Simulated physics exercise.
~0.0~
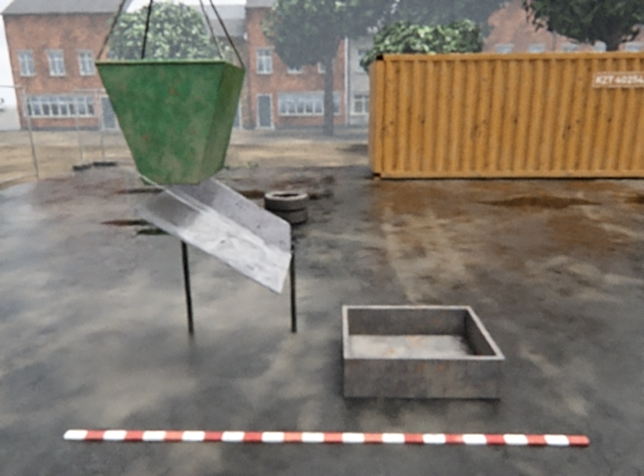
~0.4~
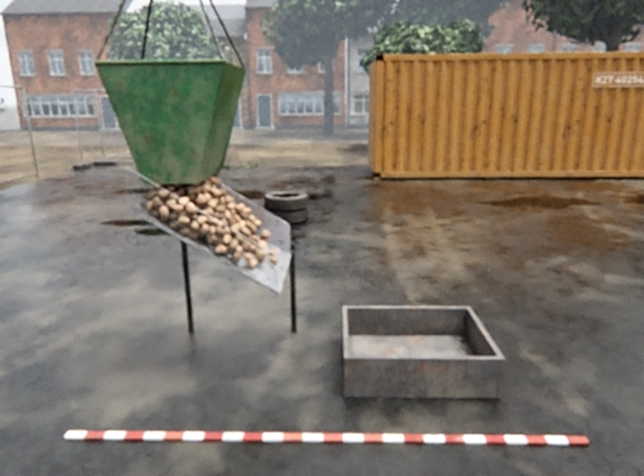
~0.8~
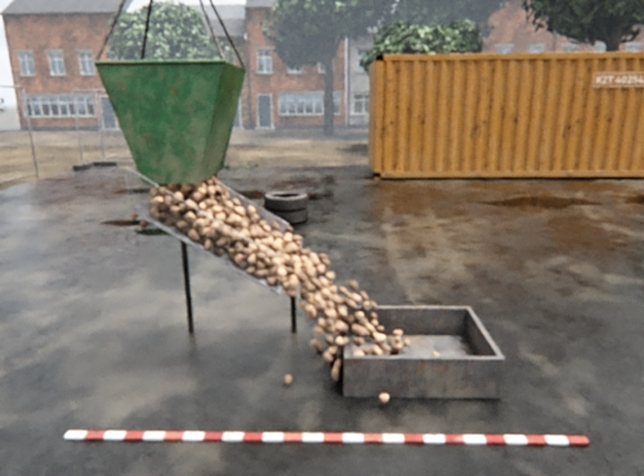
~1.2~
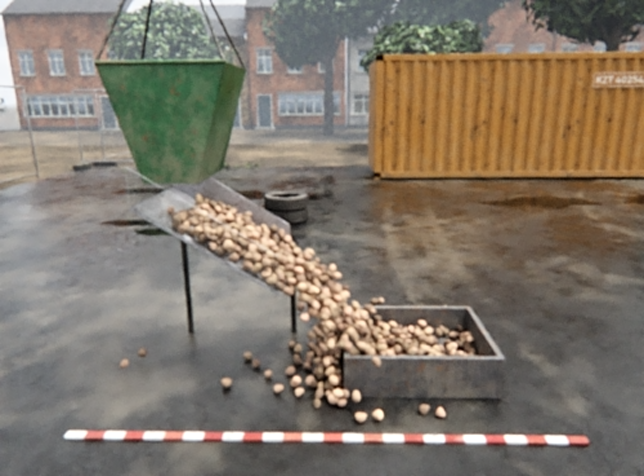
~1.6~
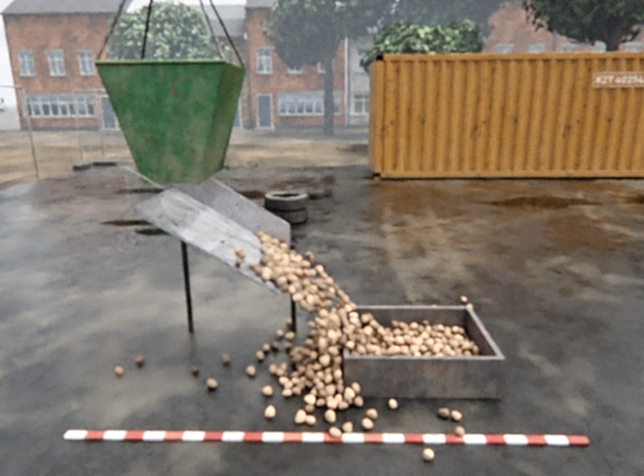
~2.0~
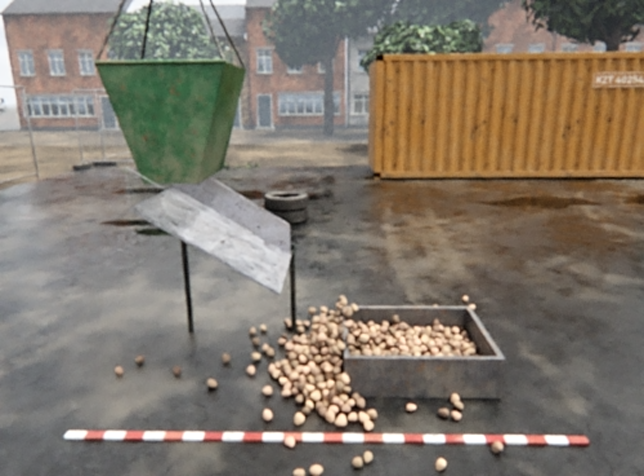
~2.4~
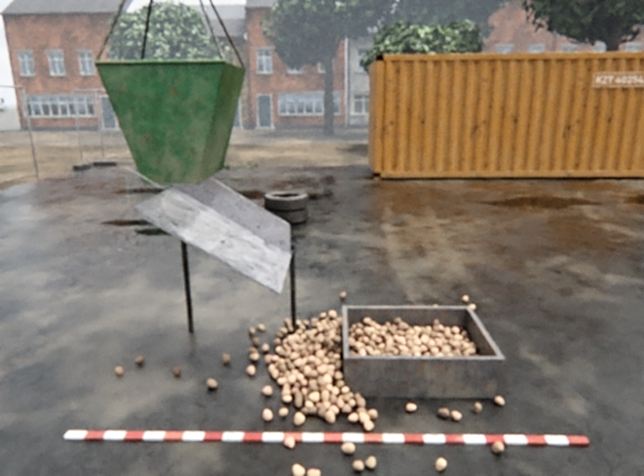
A heap of pale brown stones dropped from a hanging green skip, slid down a sloping metal chute and spilled toward a low bin, with about half ending up inside and most of the others piled on the ground to its left.
